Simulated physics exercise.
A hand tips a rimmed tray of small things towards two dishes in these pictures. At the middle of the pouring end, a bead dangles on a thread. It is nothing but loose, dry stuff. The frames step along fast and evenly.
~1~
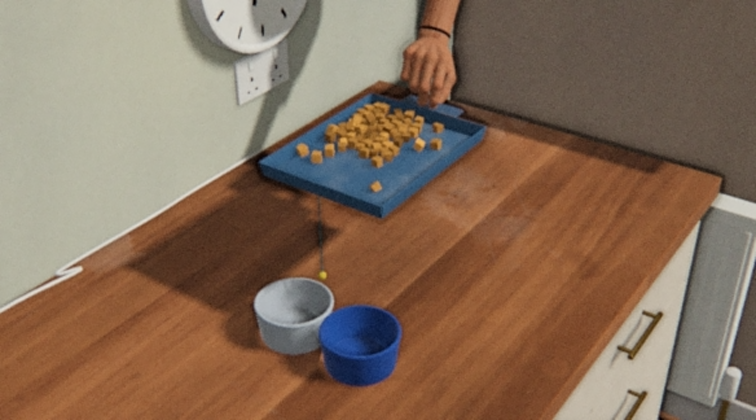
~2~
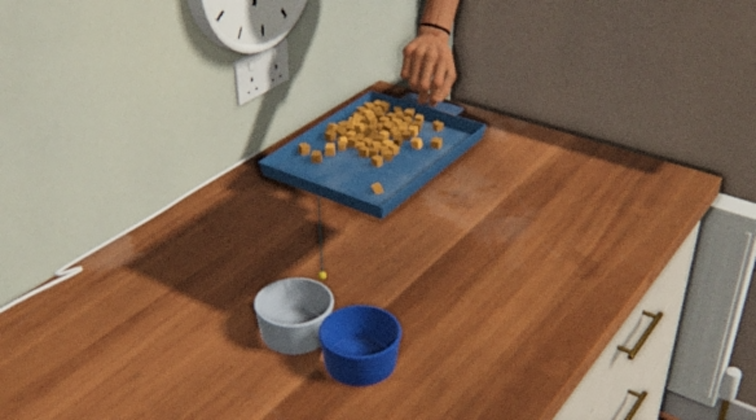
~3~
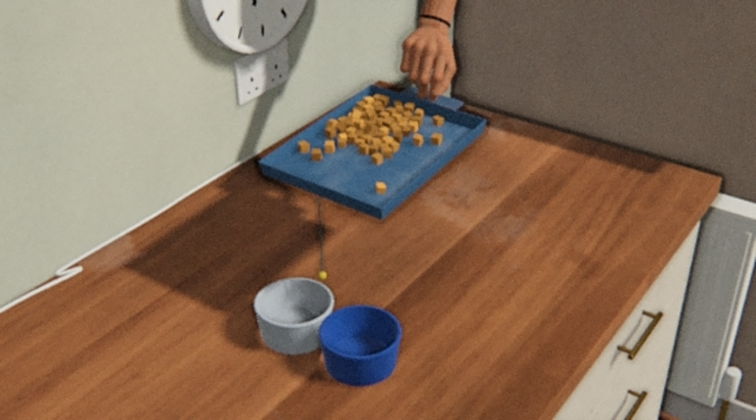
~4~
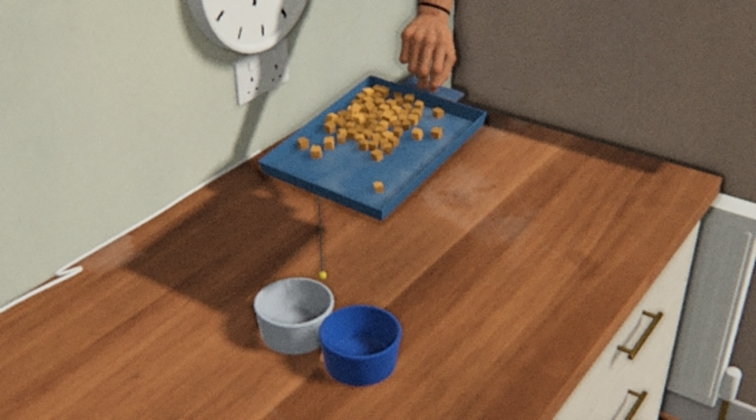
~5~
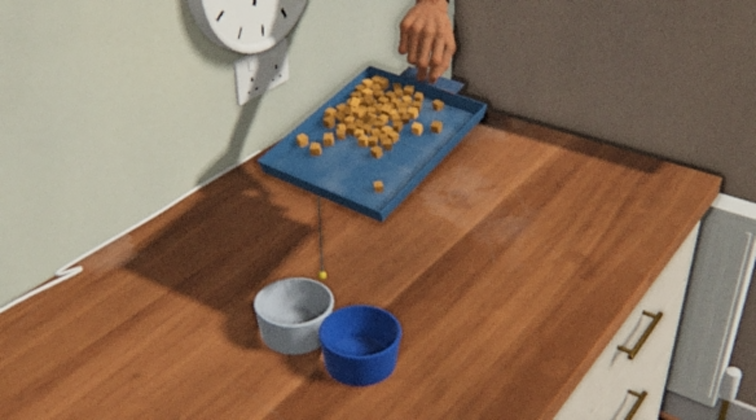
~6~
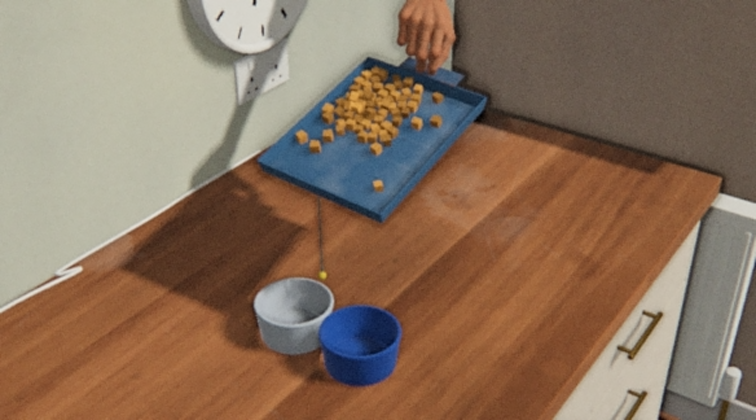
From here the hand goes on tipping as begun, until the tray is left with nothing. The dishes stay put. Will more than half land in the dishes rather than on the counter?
Dishes get most.
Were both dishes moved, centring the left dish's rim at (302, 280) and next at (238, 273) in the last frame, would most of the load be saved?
At place one a lesser share; at place two a lesser share.
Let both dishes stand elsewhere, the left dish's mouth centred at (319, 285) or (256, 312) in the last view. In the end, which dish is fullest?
It comes out as the one to the right in the first try and the one to the right in the second.
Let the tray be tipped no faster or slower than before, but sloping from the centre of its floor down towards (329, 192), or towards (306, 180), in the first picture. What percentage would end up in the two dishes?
Shares, approx.: 50 %, then 20 %.
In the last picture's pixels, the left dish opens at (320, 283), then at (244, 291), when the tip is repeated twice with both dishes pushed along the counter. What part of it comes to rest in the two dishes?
In order, 30 % and 60 %.
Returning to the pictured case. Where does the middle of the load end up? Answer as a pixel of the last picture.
Close to (342, 350) in the last view.
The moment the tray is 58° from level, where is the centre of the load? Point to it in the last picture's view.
I'd put the middle close to (348, 178).
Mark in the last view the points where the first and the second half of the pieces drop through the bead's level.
Half one: (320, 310), half two: (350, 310).
Shortly afterwards, tray tipped steeply; all but a few on the tray; only a few in the right dish; only a few in the air.
Next, tray tipped right over; all but a few on the tray; only a few in the right dish; only a few in the left dish; a little outside both.
Some moments later, tray tipped past a quarter turn; near half in the right dish; near a third in the left dish; a little outside both.
In the end, tray tipped past a quarter turn; near half in the right dish; near a third in the left dish; a little outside both.
